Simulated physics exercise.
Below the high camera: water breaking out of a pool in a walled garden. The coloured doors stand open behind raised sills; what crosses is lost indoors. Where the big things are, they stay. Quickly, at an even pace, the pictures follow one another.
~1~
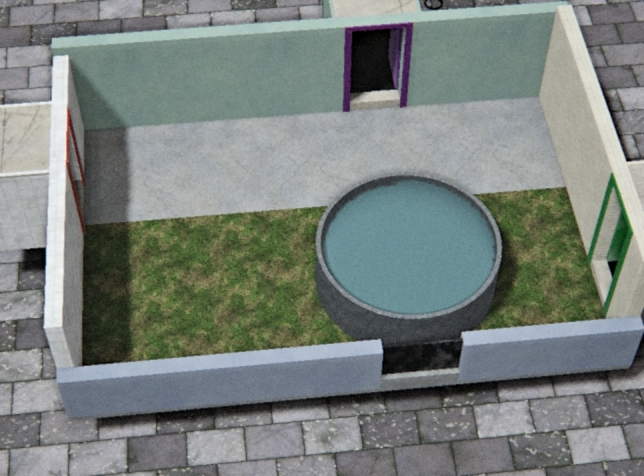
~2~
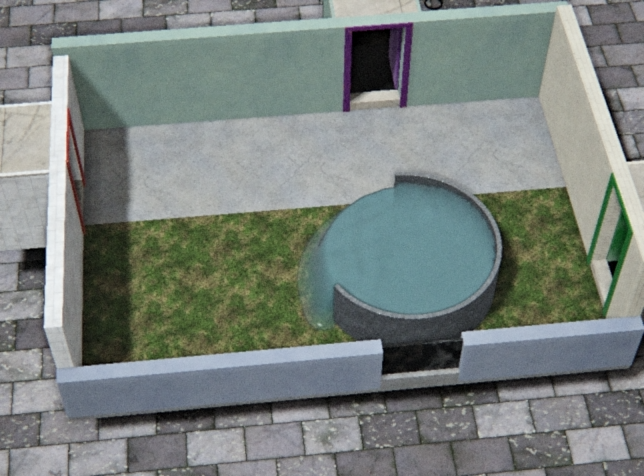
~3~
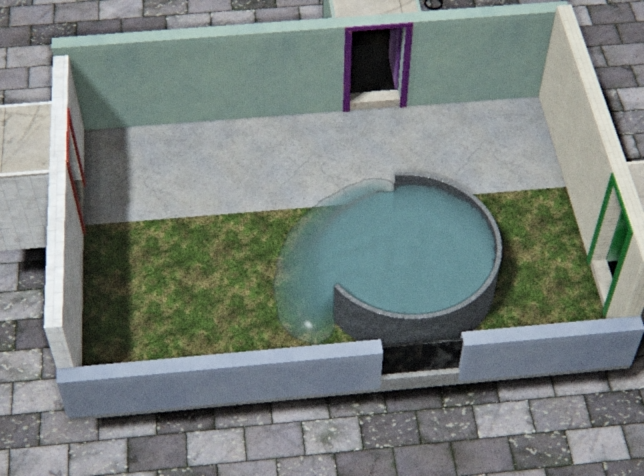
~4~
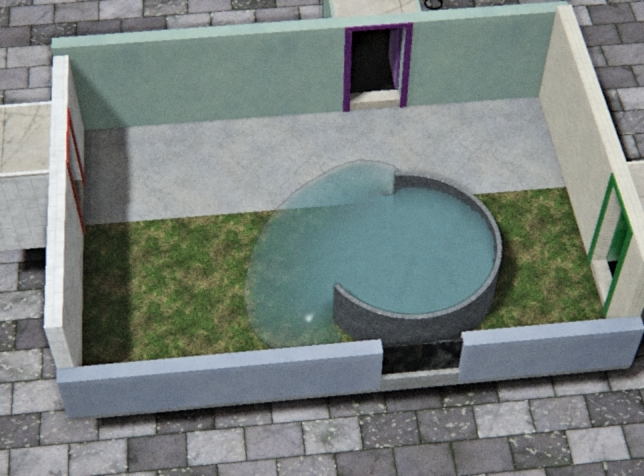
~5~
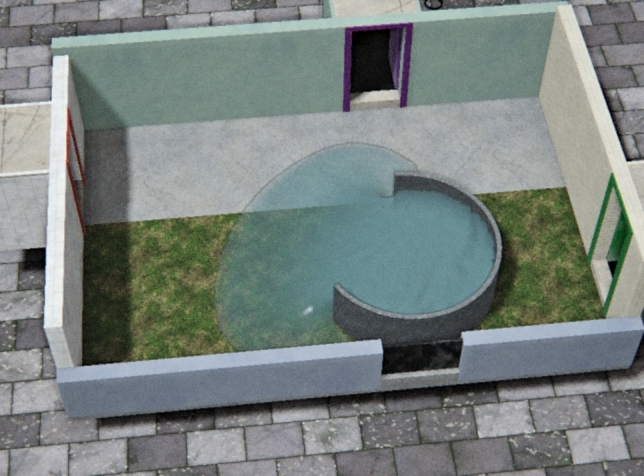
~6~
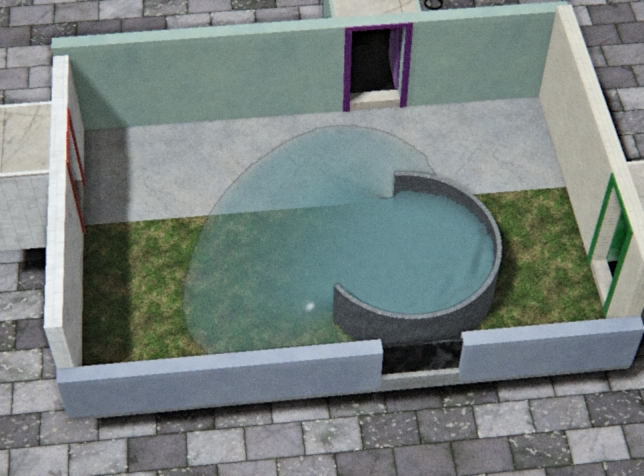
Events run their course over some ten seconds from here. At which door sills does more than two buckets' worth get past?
Outcome: The red door is going to be swamped; the purple door is going to stay within two buckets; the green door is going to stay within two buckets.
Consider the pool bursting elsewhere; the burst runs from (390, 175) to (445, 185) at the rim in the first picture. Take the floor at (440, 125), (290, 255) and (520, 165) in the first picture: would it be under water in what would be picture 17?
Point one reached; point two not reached; point three reached.
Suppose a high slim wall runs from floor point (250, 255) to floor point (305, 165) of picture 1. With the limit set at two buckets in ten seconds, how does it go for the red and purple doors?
Result - red door remains within limits, purple door crosses the threshold.
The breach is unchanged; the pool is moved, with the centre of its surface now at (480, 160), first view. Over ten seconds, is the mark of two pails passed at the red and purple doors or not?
Briefly, the red door gets too much; the purple door gets too much.
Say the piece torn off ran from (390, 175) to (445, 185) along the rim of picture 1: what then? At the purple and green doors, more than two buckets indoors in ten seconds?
Well, the purple door crosses the threshold, but the green door crosses the threshold.
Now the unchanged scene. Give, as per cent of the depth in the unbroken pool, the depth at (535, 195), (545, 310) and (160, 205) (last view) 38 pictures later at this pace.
About 8 per cent, then 0 per cent, then 14 per cent.
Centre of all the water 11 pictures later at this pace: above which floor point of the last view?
About (274, 236) in the last view.
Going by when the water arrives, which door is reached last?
Looking at the pictures, the answer is the green door.
A moment on, water covers 60 % of the floor; the red door not reached, the purple door under two buckets in, the green door not reached.
Next, water covers 70 % of the floor; the red door wet at the sill, nothing in, the purple door under two buckets in, the green door not reached.
Then, water covers 80 % of the floor; the red door over two buckets in, the purple door under two buckets in, the green door not reached.
Later, water covers 90 % of the floor; the red door far over two buckets in, the purple door under two buckets in, the green door not reached.
In the end, water covers 100 % of the floor; the red door far over two buckets in, the purple door under two buckets in, the green door wet at the sill, nothing in.
